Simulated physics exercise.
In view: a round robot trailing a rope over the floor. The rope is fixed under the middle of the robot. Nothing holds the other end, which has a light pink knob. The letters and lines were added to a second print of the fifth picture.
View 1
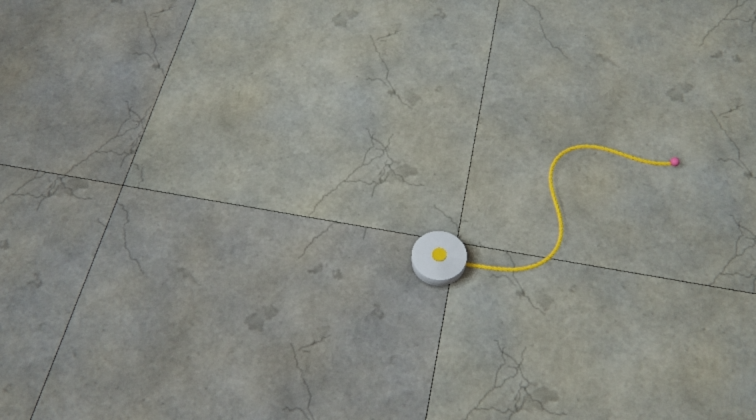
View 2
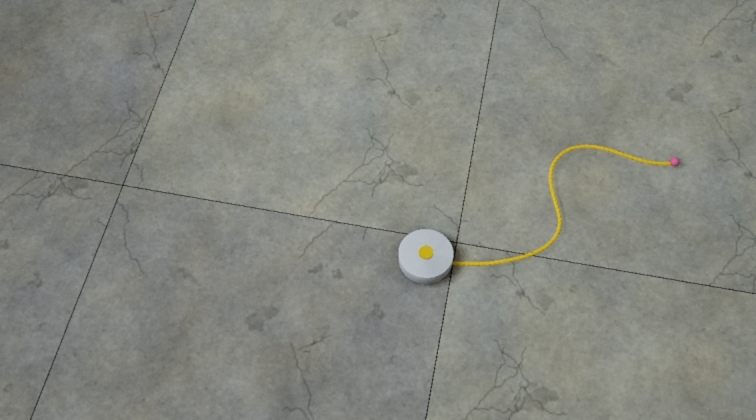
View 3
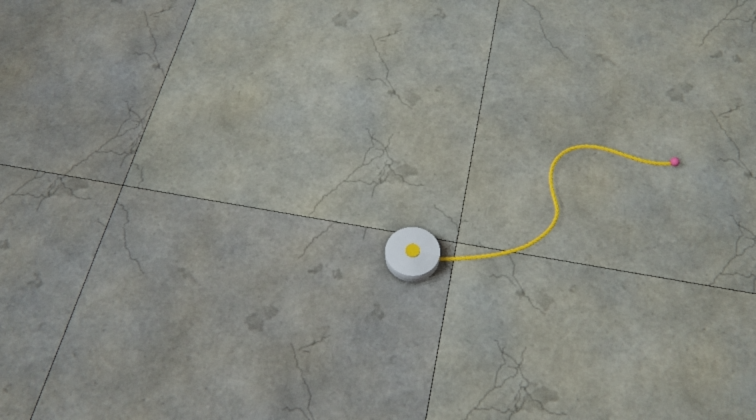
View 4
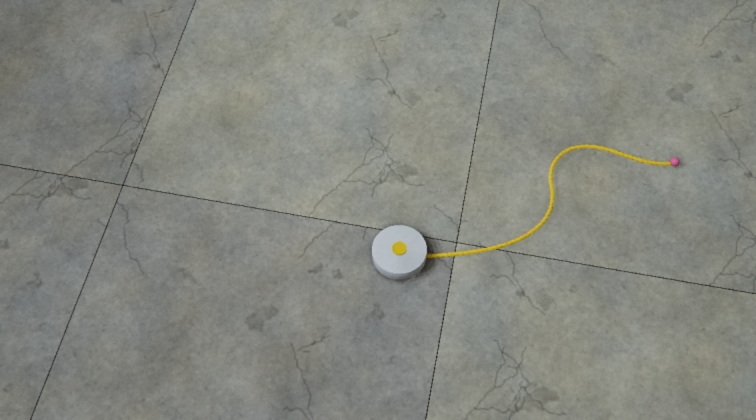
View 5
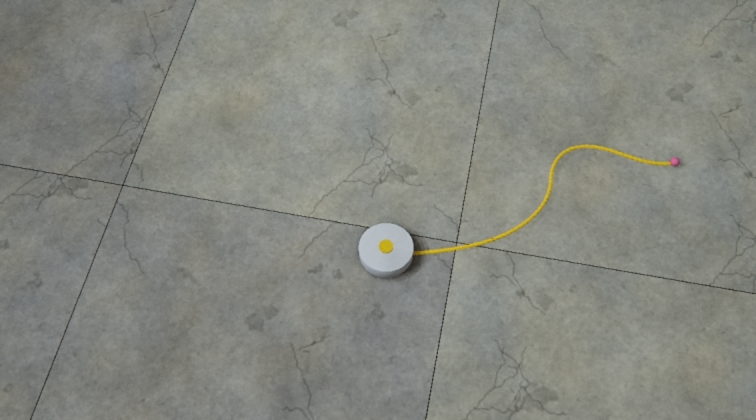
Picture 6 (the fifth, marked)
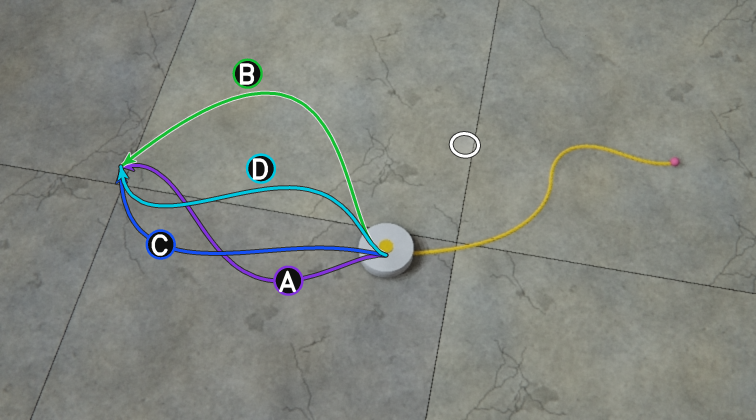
A round white robot with a yellow dot on top slid slowly left across gray floor tiles, drawing the near part of its yellow rope straighter while the pink-tipped far end stayed still.
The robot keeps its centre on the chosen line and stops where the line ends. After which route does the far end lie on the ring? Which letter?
Take B.
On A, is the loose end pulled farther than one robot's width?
On that route, yes.
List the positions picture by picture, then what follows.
Free end (675, 162); robot (439, 259), in the first picture.
Robot (426, 257); free end (675, 162), in the second picture.
Robot (412, 255); free end (675, 162), in the third picture.
Robot (399, 253); free end (675, 162), in the fourth picture.
Robot (386, 251); free end (675, 162), in the fifth picture.
On the copy, A from (386, 255) via (224, 256) to (121, 167); B from (386, 255) via (302, 103) to (123, 165); C from (386, 255) via (219, 253) to (121, 170); D from (386, 255) via (251, 191) to (121, 167); the ring at (465, 145).
On B. First, robot (330, 131), middle of the rope (499, 178), free end (669, 162).
Then, robot (210, 102), middle of the rope (381, 126), free end (548, 157).
Finally, robot (119, 162), middle of the rope (295, 136), free end (464, 141); the free end is on the ring.
By contrast, A leaves the free end at (467, 208); C leaves the free end at (459, 204); D leaves the free end at (467, 178).
